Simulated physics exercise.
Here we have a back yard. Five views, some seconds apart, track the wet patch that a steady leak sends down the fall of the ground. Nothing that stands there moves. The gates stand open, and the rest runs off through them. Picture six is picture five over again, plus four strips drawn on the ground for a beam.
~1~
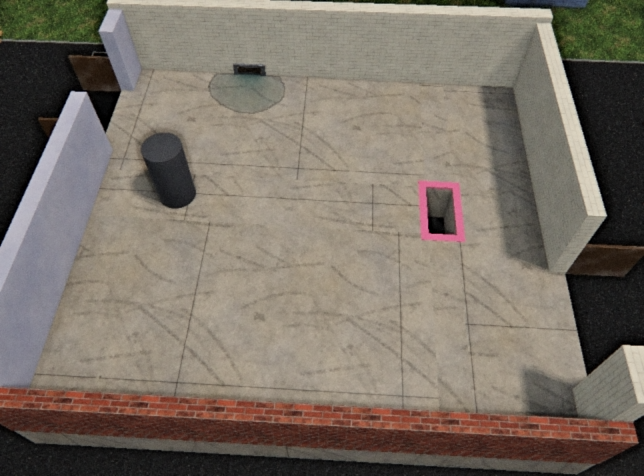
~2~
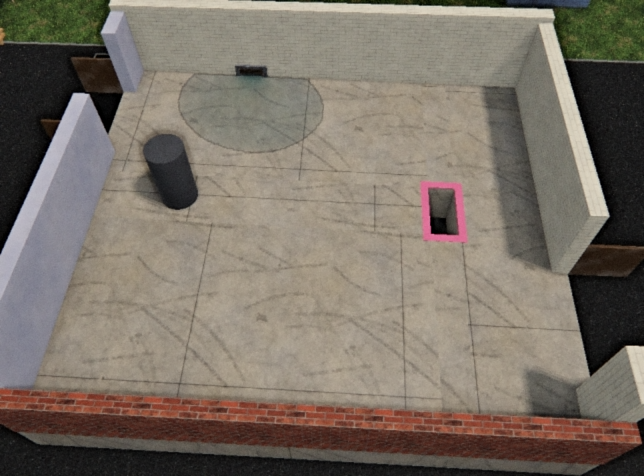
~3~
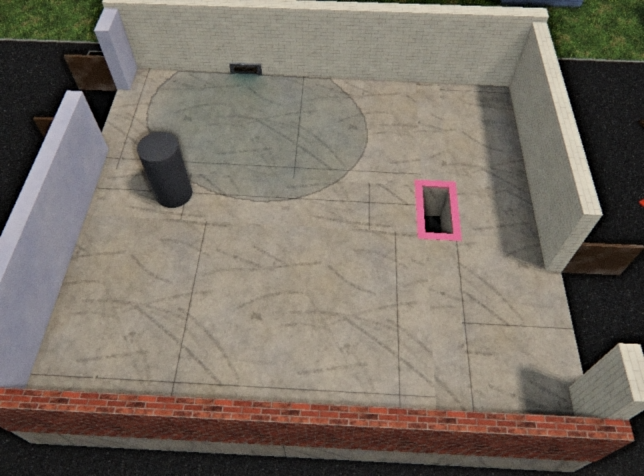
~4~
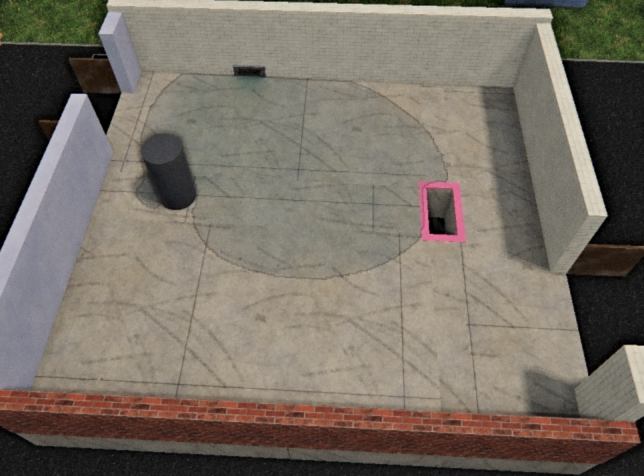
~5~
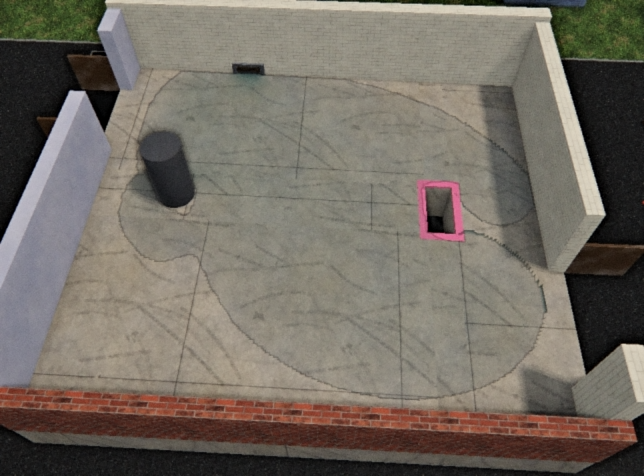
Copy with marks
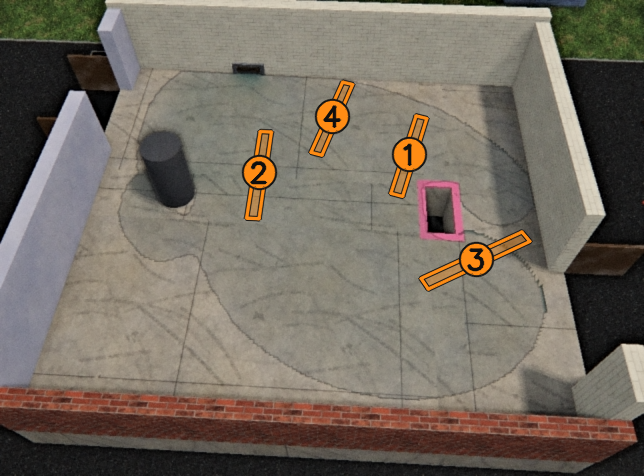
Water spread from a small opening in the back wall across the walled yard, flowed around a dark cylinder on the left, then reached the pink-edged pit and spread past it toward the front.
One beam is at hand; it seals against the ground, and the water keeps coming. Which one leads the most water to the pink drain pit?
I would pick place 3.
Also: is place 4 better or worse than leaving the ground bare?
Place 4 is worse.
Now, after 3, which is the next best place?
2.
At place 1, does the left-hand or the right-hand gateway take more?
More leaves on the right.
On the marked copy, 1 from (396, 194) to (421, 117); 2 from (252, 218) to (265, 131); 3 from (424, 283) to (525, 236); 4 from (316, 153) to (347, 83).
With 1, about 8 % of the stream runs into the pink drain pit, about 91 % out by the gates.
With 2, about 18 % of the stream runs into the pink drain pit, about 82 % out by the gates.
With 3, about 35 % of the stream runs into the pink drain pit, about 64 % out by the gates.
With 4, about 9 % of the stream runs into the pink drain pit, about 91 % out by the gates.
